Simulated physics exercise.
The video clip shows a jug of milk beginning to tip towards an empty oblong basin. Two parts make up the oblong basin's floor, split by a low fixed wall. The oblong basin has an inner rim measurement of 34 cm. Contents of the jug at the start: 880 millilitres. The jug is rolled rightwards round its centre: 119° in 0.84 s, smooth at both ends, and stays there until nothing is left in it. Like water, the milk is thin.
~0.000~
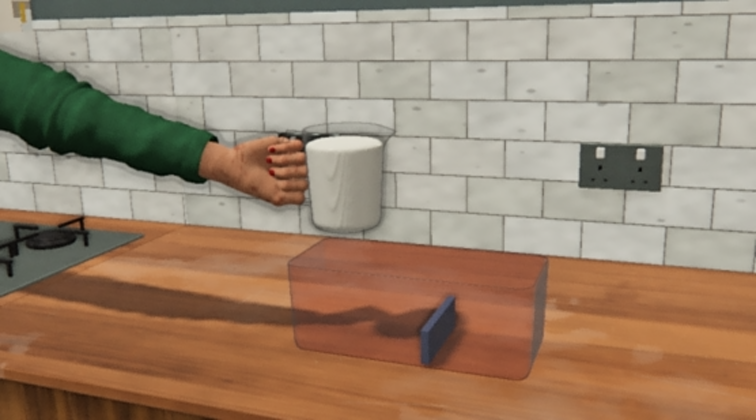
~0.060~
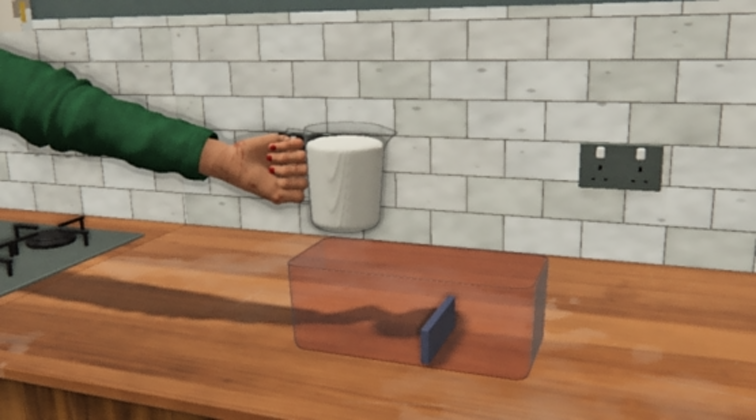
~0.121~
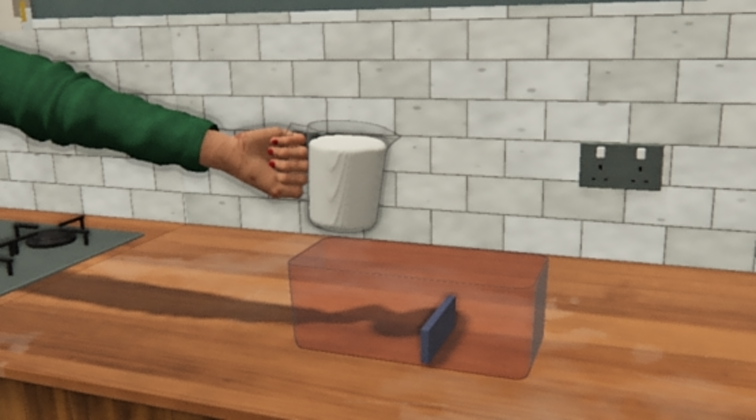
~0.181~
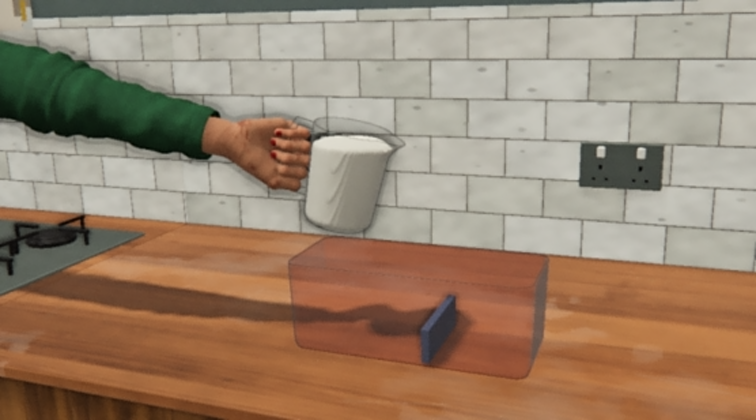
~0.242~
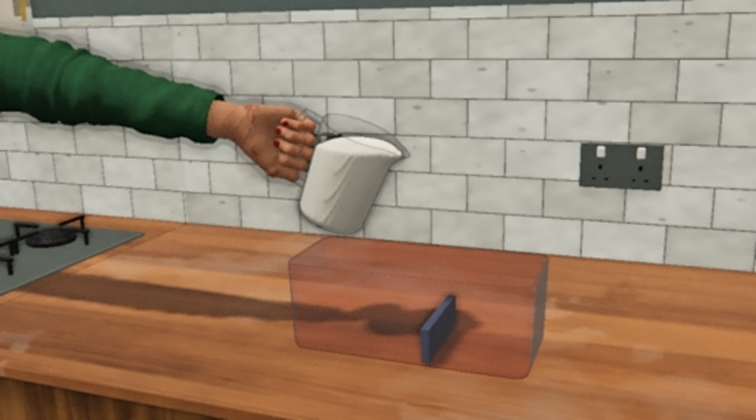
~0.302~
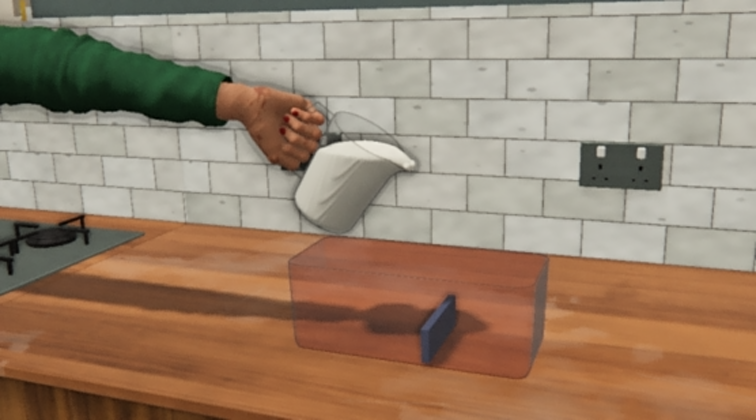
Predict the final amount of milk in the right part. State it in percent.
The right part ends with roughly 35 per cent.
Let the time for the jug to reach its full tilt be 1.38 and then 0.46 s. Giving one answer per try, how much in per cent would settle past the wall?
I'd expect close to 55 per cent and then close to 20 per cent.
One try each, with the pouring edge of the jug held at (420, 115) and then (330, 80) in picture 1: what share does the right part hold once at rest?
80 and 10 %.
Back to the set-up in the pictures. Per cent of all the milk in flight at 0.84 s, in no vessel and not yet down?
About 5 percent.
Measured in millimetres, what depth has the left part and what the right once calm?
Once settled, the left stands around 22 mm and the right around 18 mm.
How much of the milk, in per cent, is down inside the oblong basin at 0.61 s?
The basin holds roughly 28 in a hundred parts at that moment.
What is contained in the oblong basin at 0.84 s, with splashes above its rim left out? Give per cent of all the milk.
The share is close to 88 percent.
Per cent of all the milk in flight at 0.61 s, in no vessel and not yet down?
Near 18 per cent at that moment.
By 0.61 s the tilt is 99° and 54 per cent is still to pour, 7 is left of the wall and 22 right of it.
By 0.84 s the tilt is 119° and 7 per cent is still to pour, 53 is left of the wall and 35 right of it.
By 1.08 s the tilt is 119° and 0 per cent is still to pour, 62 is left of the wall and 35 right of it.
By 1.34 s the tilt is 119° and 0 per cent is still to pour, 62 is left of the wall and 35 right of it.
At rest 62 per cent lies left of the wall, 35 right of it and 3 outside.
